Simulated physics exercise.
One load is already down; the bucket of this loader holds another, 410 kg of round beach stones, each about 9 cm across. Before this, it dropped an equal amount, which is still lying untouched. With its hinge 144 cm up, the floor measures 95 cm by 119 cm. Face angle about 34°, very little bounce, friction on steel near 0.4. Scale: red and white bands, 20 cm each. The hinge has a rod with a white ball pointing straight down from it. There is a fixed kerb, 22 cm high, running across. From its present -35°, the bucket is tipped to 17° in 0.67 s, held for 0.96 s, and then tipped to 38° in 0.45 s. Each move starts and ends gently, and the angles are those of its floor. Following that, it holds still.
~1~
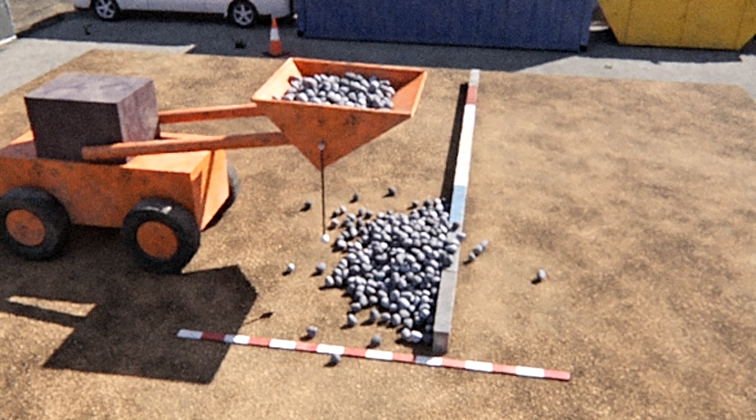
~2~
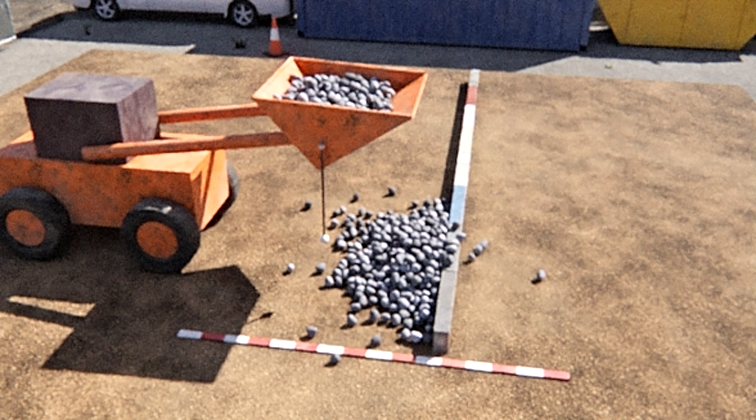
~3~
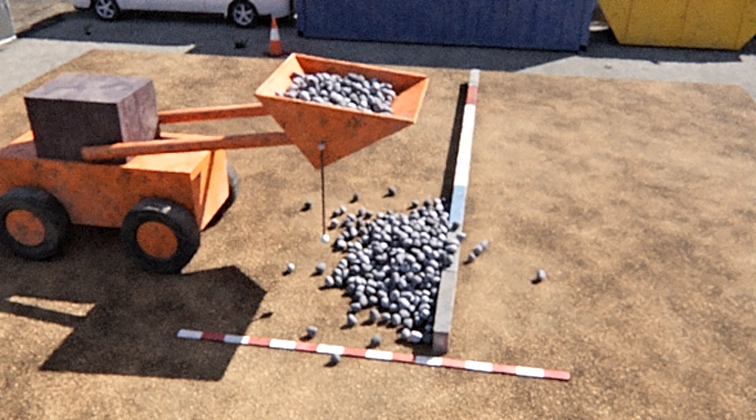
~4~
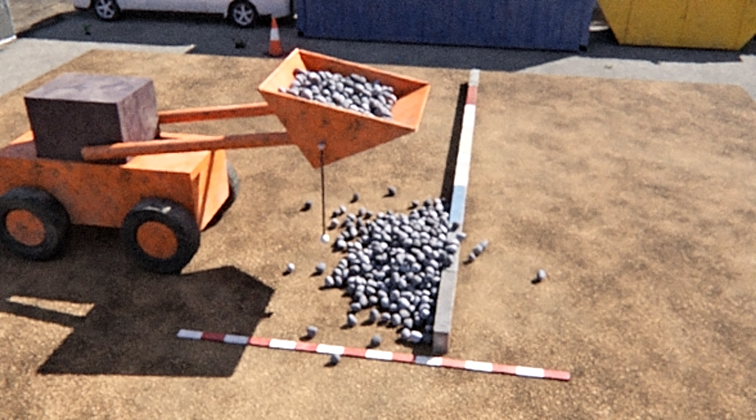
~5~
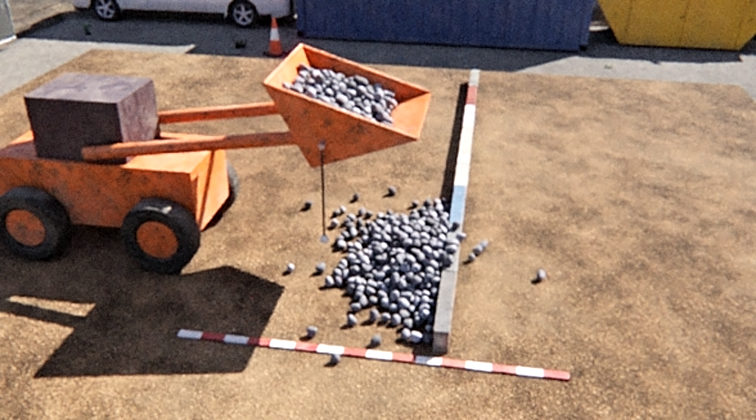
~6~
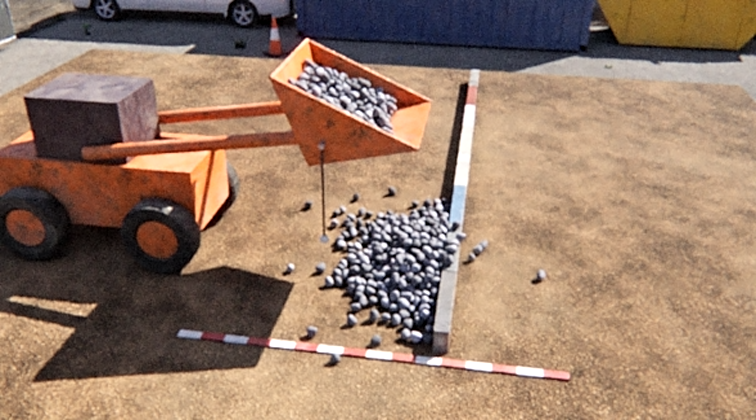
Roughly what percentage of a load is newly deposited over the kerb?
Around 53 per cent of a load is newly deposited there.
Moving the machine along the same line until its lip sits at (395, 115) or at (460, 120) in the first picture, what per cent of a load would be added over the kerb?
Case one about 35 %, case two about 95 %.
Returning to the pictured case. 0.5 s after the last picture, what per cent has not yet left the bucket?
It holds some 100 per cent.
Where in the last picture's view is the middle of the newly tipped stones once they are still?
Around (464, 256) in the last picture.
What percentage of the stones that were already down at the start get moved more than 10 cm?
Close to 5 per cent.
Then, 0.2 s after the last picture the floor is at 9°; in per cent of one load, 100 in the bucket, 99 on this side of the kerb, 1 over the kerb; the foremost stones are at (474, 248).
Then, 0.5 s after the last picture the floor is at 17°; in per cent of one load, 100 in the bucket, 100 on this side of the kerb, 1 over the kerb; the foremost stones are at (474, 248).
Then, 2.2 s after the last picture the floor is at 38°; in per cent of one load, 0 in the bucket, 151 on this side of the kerb, 49 over the kerb; the foremost stones are at (635, 257).
Then, 5.0 s after the last picture the floor is at 38°; in per cent of one load, 0 in the bucket, 146 on this side of the kerb, 54 over the kerb; the foremost stones are at (640, 257). Net gain over the kerb, 53.
